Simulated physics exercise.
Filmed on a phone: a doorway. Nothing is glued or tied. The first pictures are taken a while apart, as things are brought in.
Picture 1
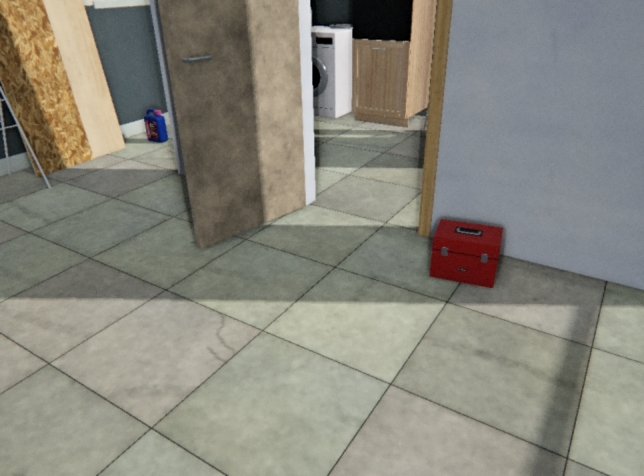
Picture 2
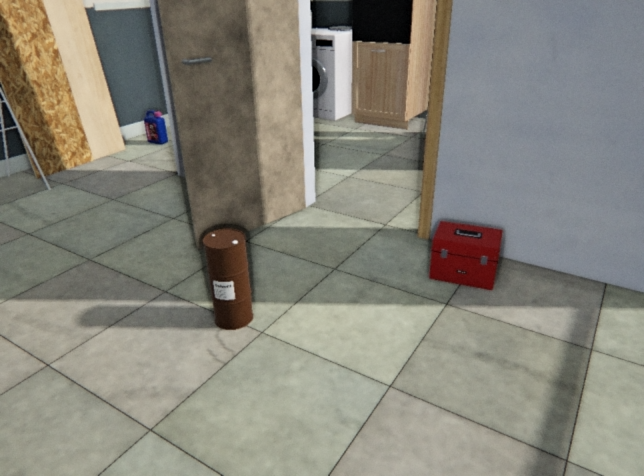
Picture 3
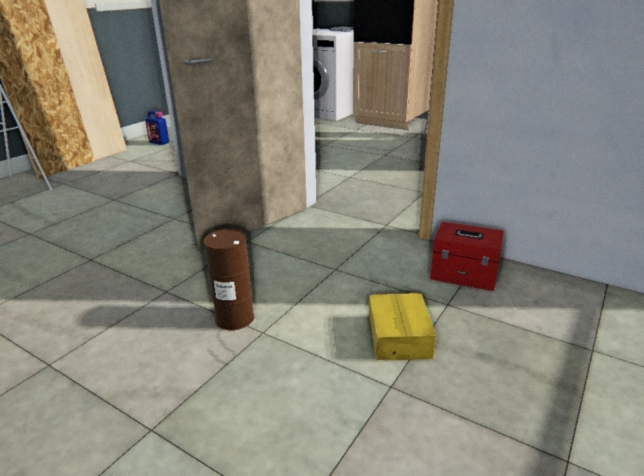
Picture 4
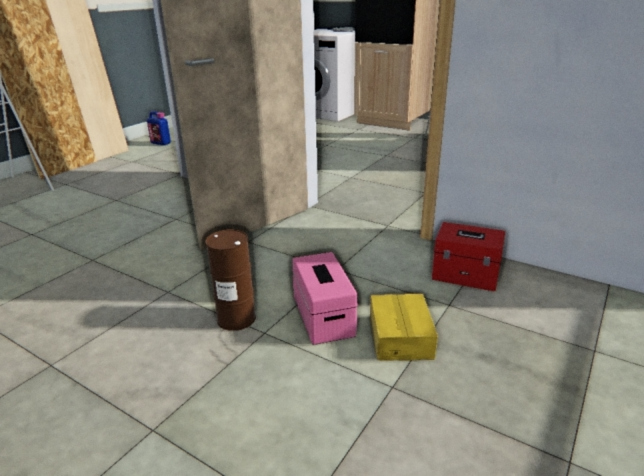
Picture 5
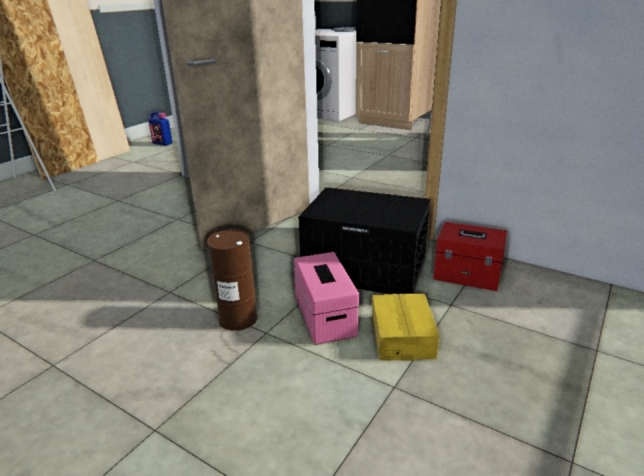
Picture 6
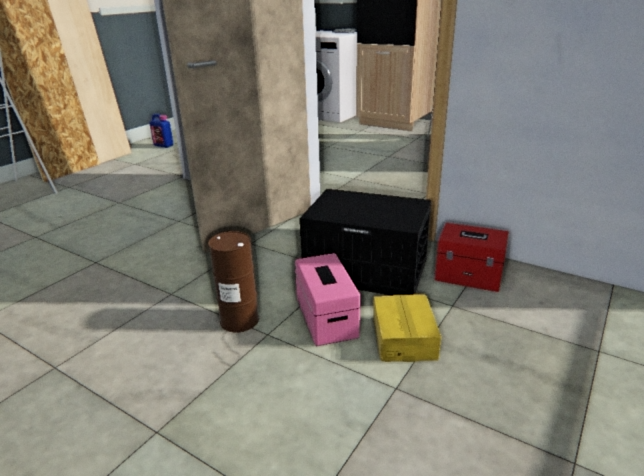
A door stood wide open and still near a red toolbox on the tiled floor, while a brown canister, a yellow parcel, a pink toolbox and finally a large black chest appeared one after another.
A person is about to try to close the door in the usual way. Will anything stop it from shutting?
It is blocked.
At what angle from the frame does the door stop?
About 60°.
Then, 0.60 s past the last view, door 96° open.
Then, 0.90 s past the last view, door 86° open.
Then, 1.20 s past the last view, door 75° open.
Then, 1.50 s past the last view, door 63° open.
Finally, door 58° open; all 5 still in place. Final places as the last picture's camera would see them, black chest near (367, 240).
